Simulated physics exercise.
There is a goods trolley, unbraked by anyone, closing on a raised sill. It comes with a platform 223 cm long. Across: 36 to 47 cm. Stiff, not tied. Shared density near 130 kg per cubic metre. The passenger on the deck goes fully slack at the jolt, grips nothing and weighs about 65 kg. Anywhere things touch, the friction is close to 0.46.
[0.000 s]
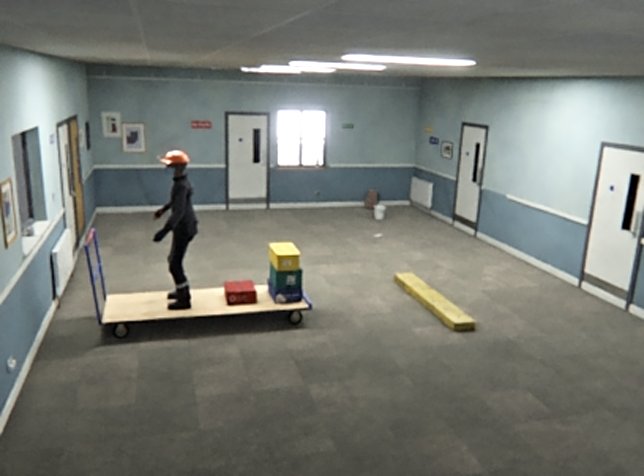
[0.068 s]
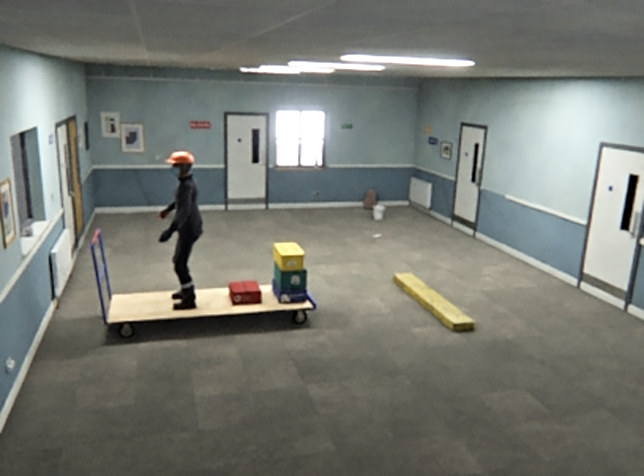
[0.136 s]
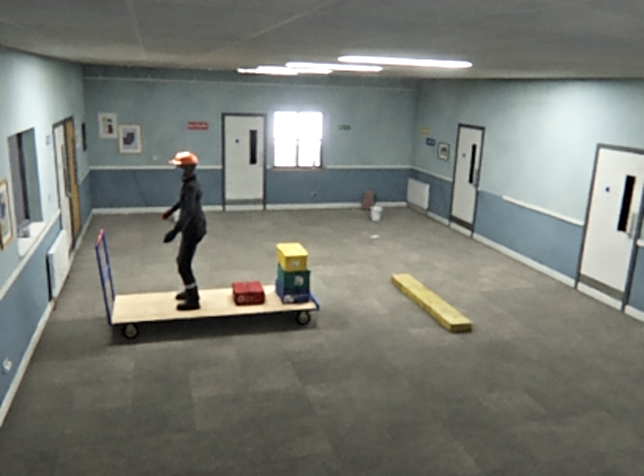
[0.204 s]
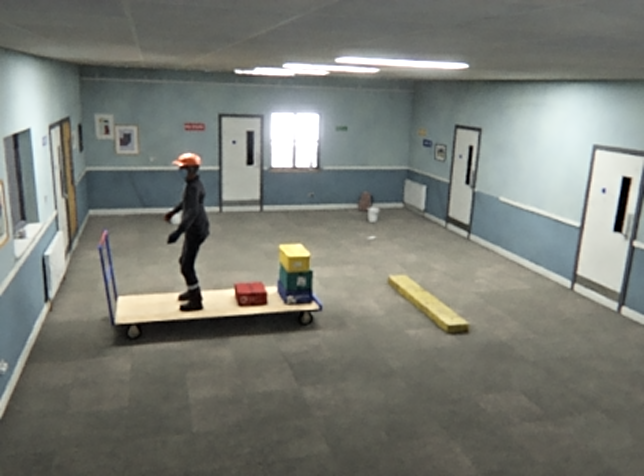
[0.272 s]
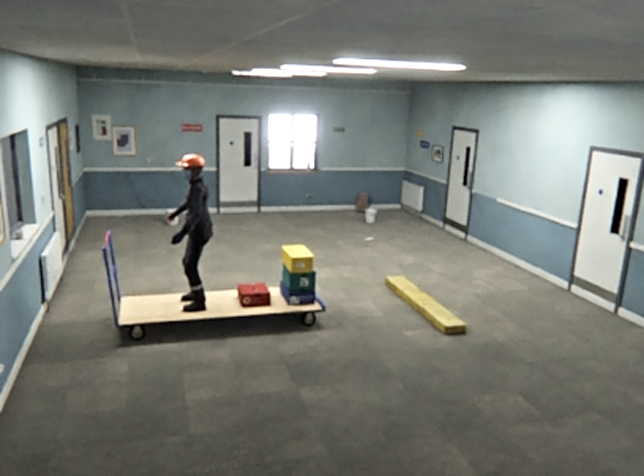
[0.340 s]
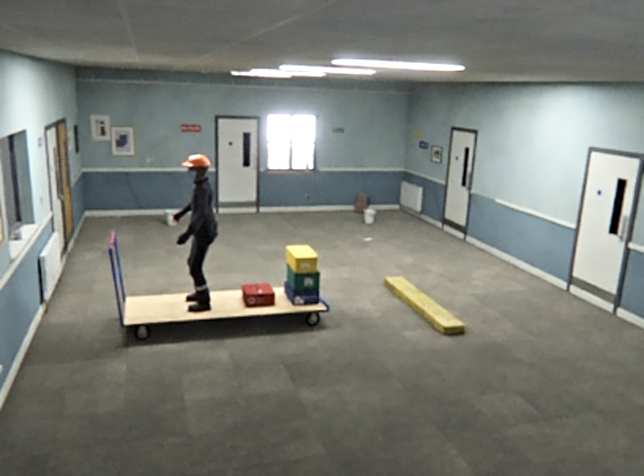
A figure in dark clothes and an orange hard hat stands on a long flat trolley, facing left, in a wide blue-walled room seen from slightly above. Behind the figure on the pale deck sit a red box and a yellow box stacked above green and blue ones, with a low yellow beam on the grey floor further right. The trolley rolls slowly rightward, the figure's arms shifting slightly, while the view drifts a little.
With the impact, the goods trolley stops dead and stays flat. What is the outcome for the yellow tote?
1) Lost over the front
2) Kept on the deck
Option 2: Kept on the deck.
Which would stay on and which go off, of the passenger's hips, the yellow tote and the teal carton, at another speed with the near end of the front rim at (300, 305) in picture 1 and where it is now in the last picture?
If so, the hips would be still in place, the yellow one past the rim and the teal one past the rim.
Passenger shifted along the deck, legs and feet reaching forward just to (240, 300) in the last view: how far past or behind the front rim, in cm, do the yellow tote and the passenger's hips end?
Yellow 60 past, hips 50 behind.
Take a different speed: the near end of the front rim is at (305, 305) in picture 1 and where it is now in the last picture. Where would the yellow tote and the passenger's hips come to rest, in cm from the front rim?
Yellow overshoots the rim by 40 cm, while the hips stay 90 cm short of it.
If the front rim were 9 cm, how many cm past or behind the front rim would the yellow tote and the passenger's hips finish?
The yellow item would stop 10 cm behind the front rim, and the hips 100 cm behind it.
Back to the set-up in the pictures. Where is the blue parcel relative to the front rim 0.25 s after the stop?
Around 20 cm short of the front rim.
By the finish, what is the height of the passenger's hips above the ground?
They end up some 35 cm off the ground.
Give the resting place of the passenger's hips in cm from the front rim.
Some 100 cm behind it.
The wheels strike at 1.69 s.
After 2.24 s the yellow tote is 13 cm behind the rim, tilted 0°, near (412, 254) in the last picture's view.
After 2.69 s the yellow tote is 13 cm behind the rim, tilted 0°, near (412, 254) in the last picture's view.
Final state at 3.9 s, nothing is past the rim; behind it, blue parcel, teal carton, yellow tote, red carton and the passenger's hips.
